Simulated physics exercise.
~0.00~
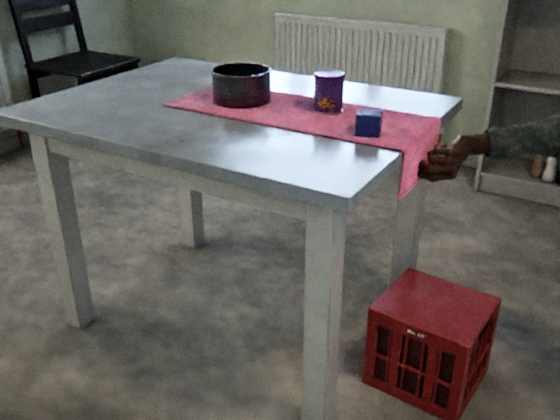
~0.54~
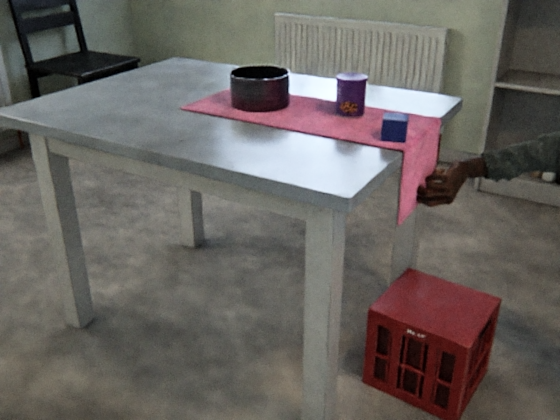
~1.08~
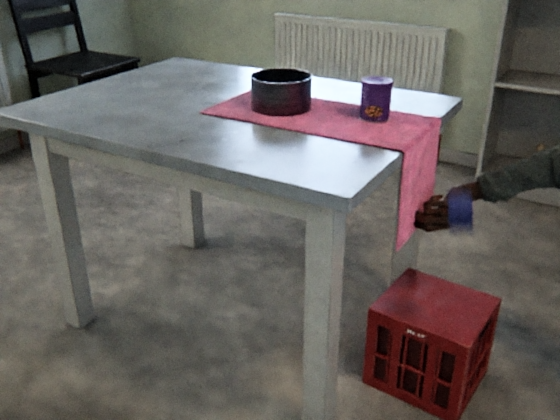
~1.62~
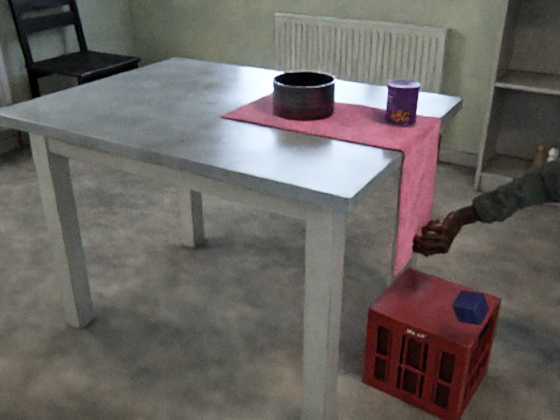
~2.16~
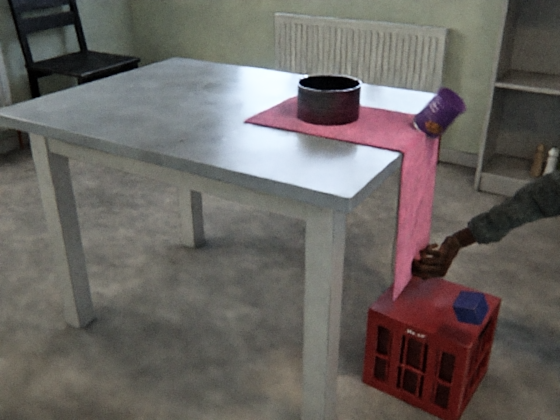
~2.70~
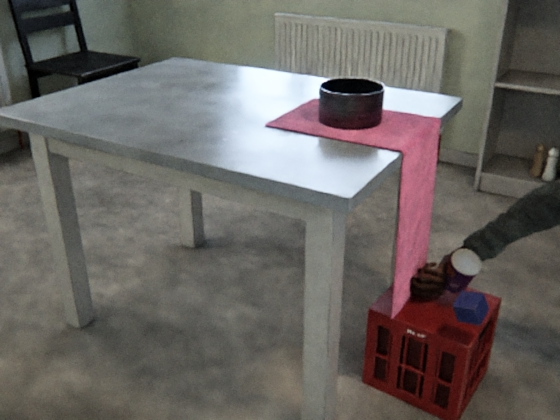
The video shows a hand slowly pulling a pink scarf over the end of a table, carrying along a pot, a purple tin and a blue block. The block drops onto a red crate, then the tin tips off upside down, while the pot stays on the table.
